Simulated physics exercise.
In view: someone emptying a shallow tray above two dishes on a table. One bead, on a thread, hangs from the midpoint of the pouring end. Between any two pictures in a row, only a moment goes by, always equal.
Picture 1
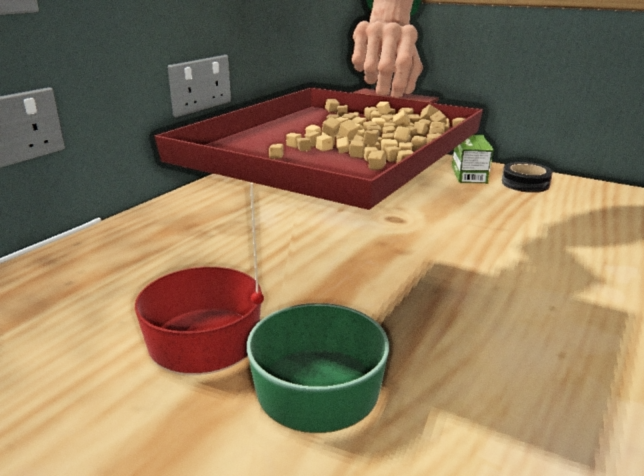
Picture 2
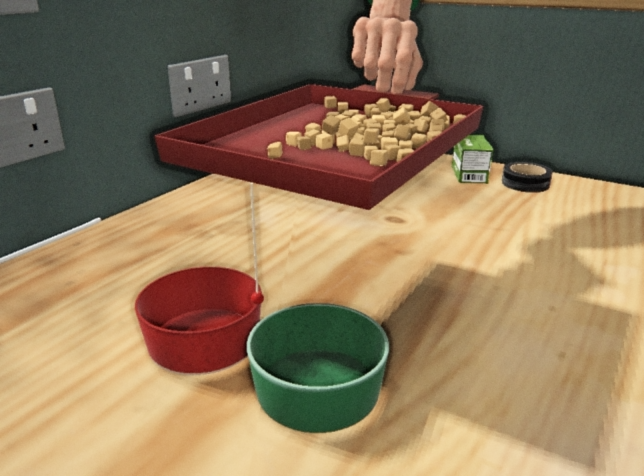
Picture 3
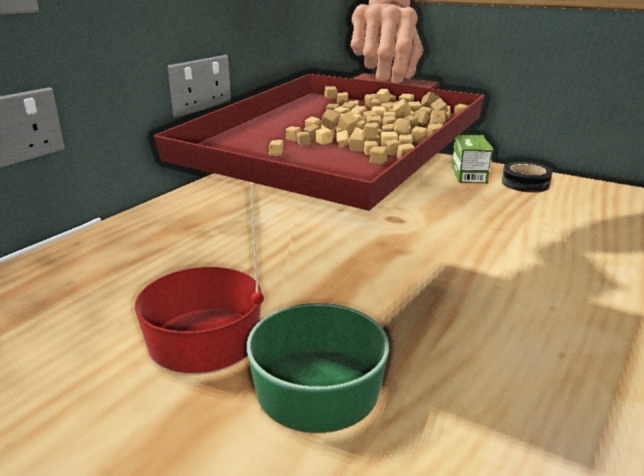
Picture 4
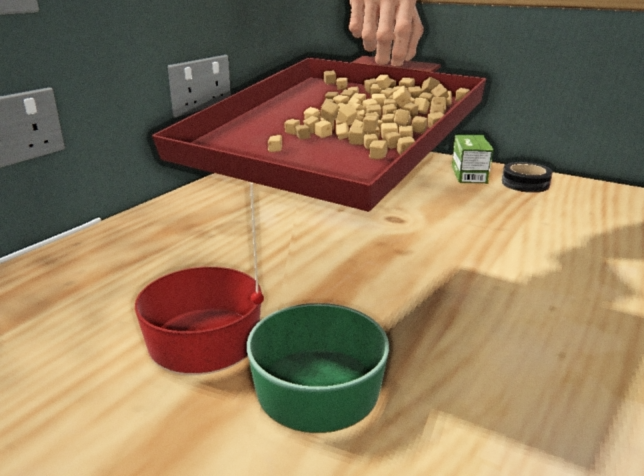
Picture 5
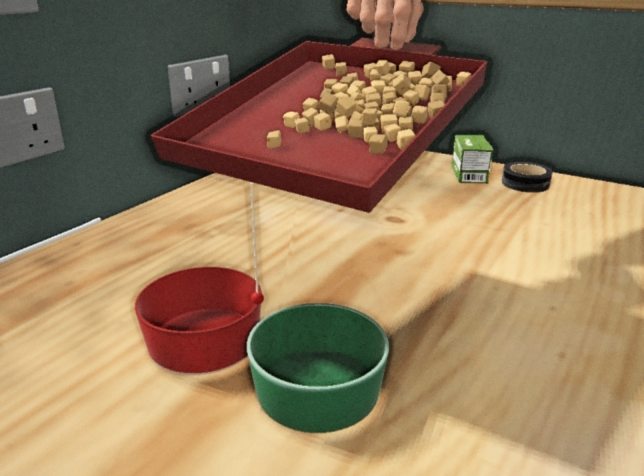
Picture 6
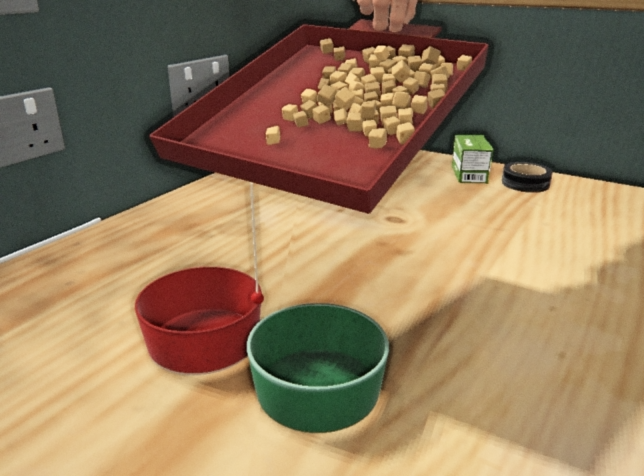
Above two dishes on a table, a hand steadily raises one end of a tray of cubes.
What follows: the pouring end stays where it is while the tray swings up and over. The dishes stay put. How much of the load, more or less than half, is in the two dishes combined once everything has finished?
The dishes collect the minority.
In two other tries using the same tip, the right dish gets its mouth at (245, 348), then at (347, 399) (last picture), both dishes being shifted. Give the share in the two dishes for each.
60 per cent the first time, 80 per cent the second time.
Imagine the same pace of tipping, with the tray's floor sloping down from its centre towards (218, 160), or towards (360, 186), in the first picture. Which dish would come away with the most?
Tilt 1: Left-side dish. Tilt 2: Right-side dish.
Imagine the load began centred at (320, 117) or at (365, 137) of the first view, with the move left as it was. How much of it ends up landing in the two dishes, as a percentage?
Roughly 20 per cent, and 30 per cent.
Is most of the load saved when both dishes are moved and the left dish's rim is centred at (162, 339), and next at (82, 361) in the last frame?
Held in all, by try: A larger portion, then a smaller portion.
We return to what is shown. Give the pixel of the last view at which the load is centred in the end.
The centre comes to rest near (219, 448).
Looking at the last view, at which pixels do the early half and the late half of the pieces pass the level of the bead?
The early half goes through (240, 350), the late half through (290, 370).
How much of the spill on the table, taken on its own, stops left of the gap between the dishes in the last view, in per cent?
Near 80 in a hundred.
Shortly afterwards, tray tipped steeply; all but a few on the tray; a little in the air.
Next, tray tipped past a quarter turn; the bulk on the tray; only a few in the right dish; only a few in the left dish; a little outside both.
Some moments later, tray tipped past a quarter turn; near a quarter in the right dish; only a few in the left dish; the bulk outside both.
In the end, tray tipped past a quarter turn; near a quarter in the right dish; only a few in the left dish; the bulk outside both.
